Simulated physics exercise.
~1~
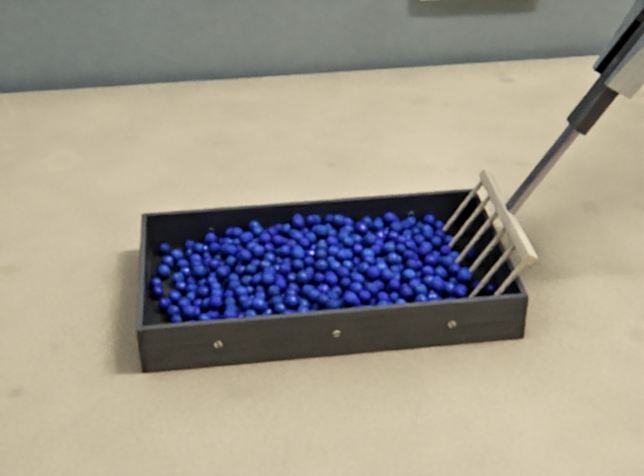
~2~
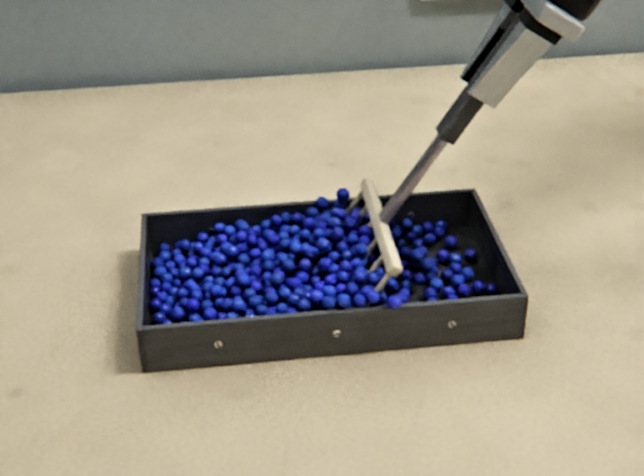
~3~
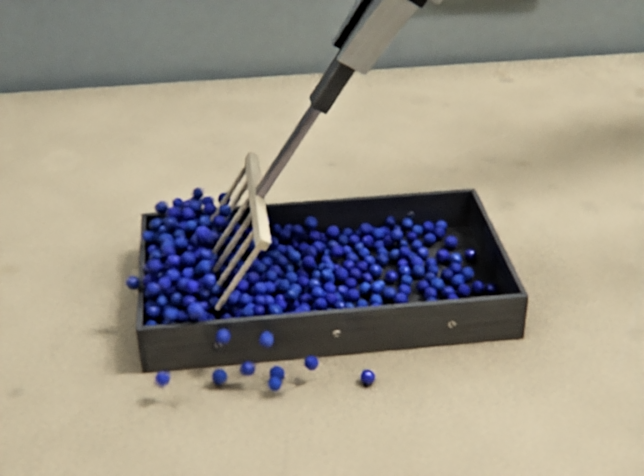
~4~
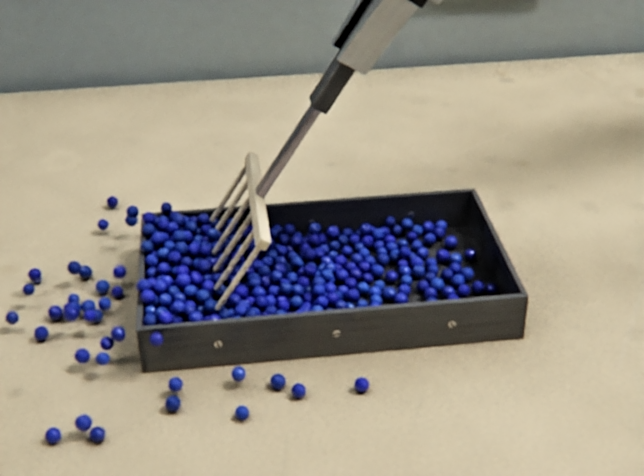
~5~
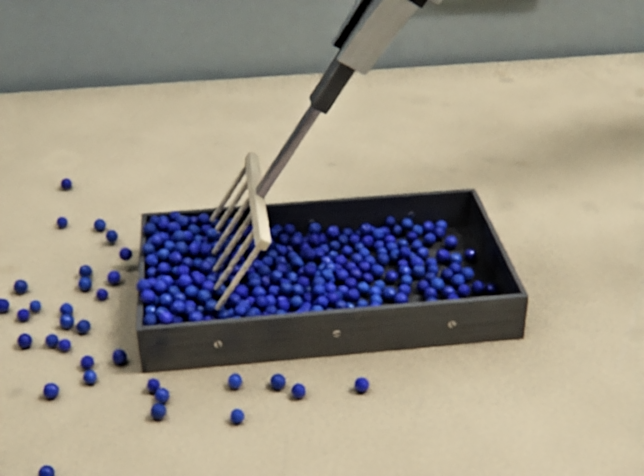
To begin with, a robot arm holds a pale comb at the right end of a dark tray filled with small blue beads on a beige table. The comb sweeps left through the beads, pushing them into a mound ahead of it and leaving a thinner layer behind. As it nears the left end, beads spill over the left and front walls. The comb then stops, still inside the tray, while the spilled beads scatter outward across the table. Finally, most beads remain in the tray, with a small share strewn around its left and front sides.
